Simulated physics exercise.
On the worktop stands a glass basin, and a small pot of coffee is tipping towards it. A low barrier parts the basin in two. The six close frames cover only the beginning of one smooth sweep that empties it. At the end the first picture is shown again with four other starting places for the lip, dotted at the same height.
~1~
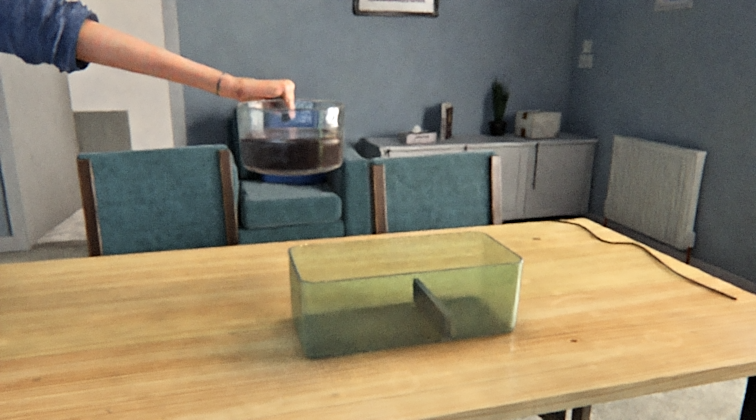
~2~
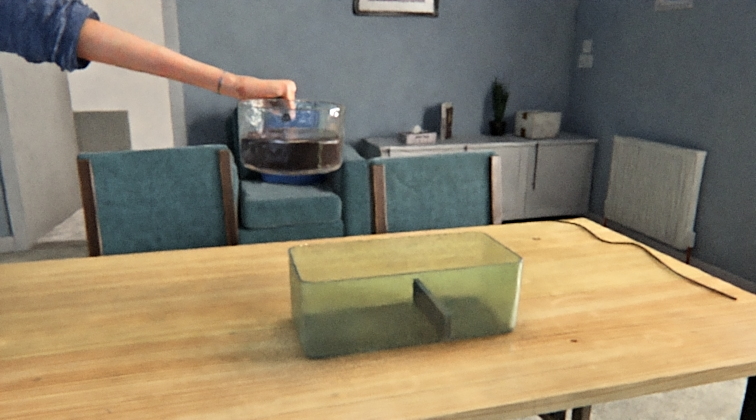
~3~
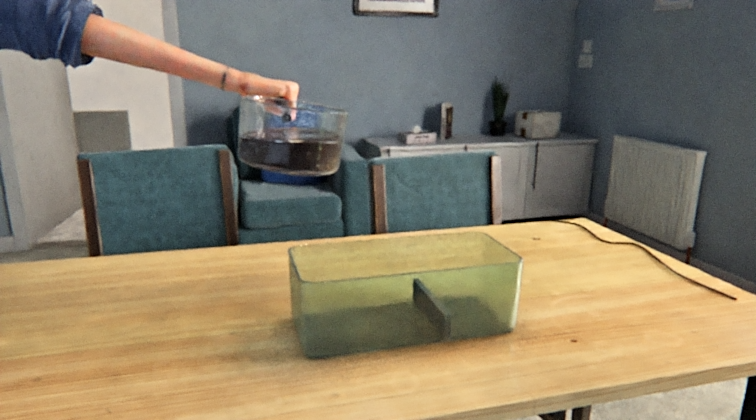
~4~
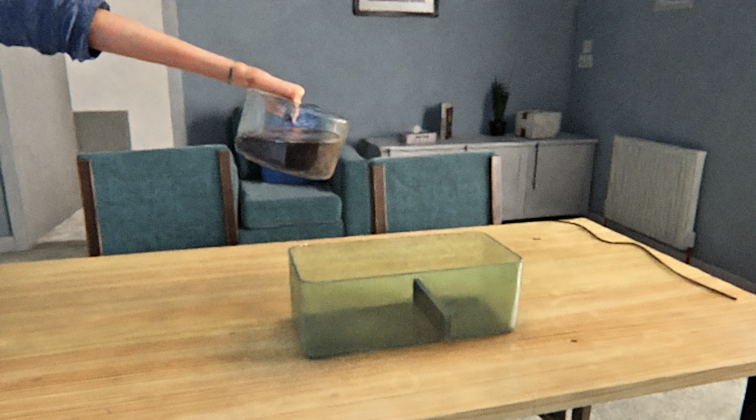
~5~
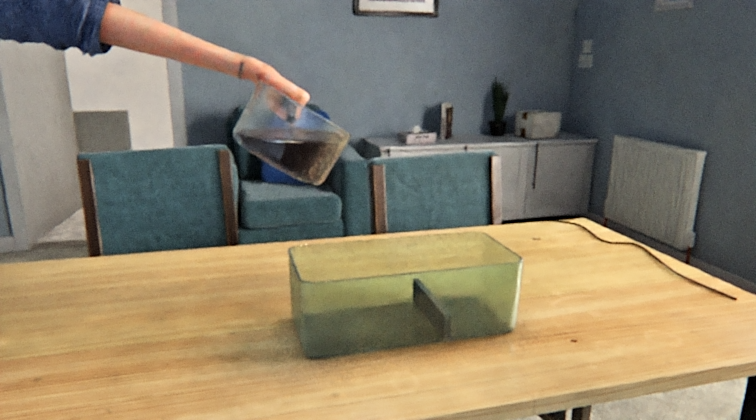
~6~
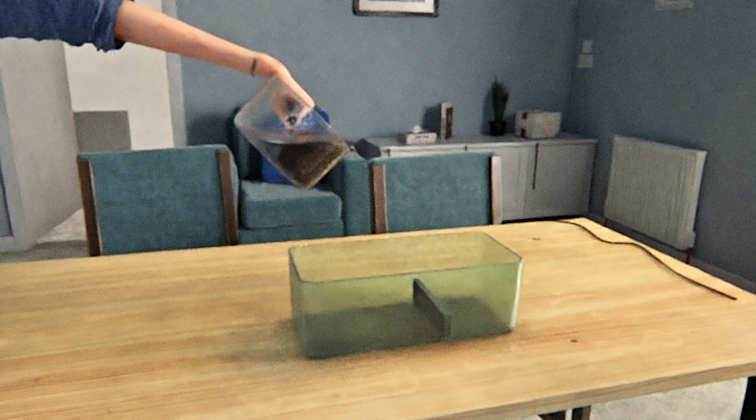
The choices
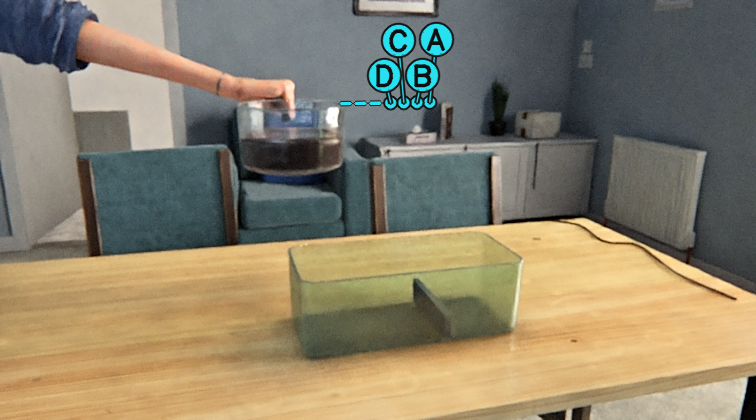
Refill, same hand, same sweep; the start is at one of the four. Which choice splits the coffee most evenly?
Best: C.
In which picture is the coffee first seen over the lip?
Picture 6.
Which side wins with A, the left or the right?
More ends on the right.
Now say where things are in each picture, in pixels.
In the first frame, upright, lip at (341, 103); basin from (303, 357) to (514, 329); top of the wall at (431, 295); nothing has left yet.
In the second frame, tipped about 2°, lip at (342, 105); nothing has left yet.
In the third frame, tipped about 8°, lip at (345, 111); nothing has left yet.
In the fourth frame, tipped about 18°, lip at (348, 120); nothing has left yet.
In the fifth frame, tipped about 31°, lip at (349, 133); nothing has left yet.
In the sixth frame, tipped about 46°, lip at (347, 148); coffee is over the lip, down to (347, 148).
On the marked copy, A at (429, 102); B at (416, 102); C at (403, 102); D at (390, 102).
If A is chosen, about 15 % ends left of the wall and 81 % right of it; 3 % is lost outside.
If B is chosen, about 36 % ends left of the wall and 62 % right of it.
If C is chosen, about 49 % ends left of the wall and 49 % right of it.
If D is chosen, about 69 % ends left of the wall and 29 % right of it; 3 % is lost outside.
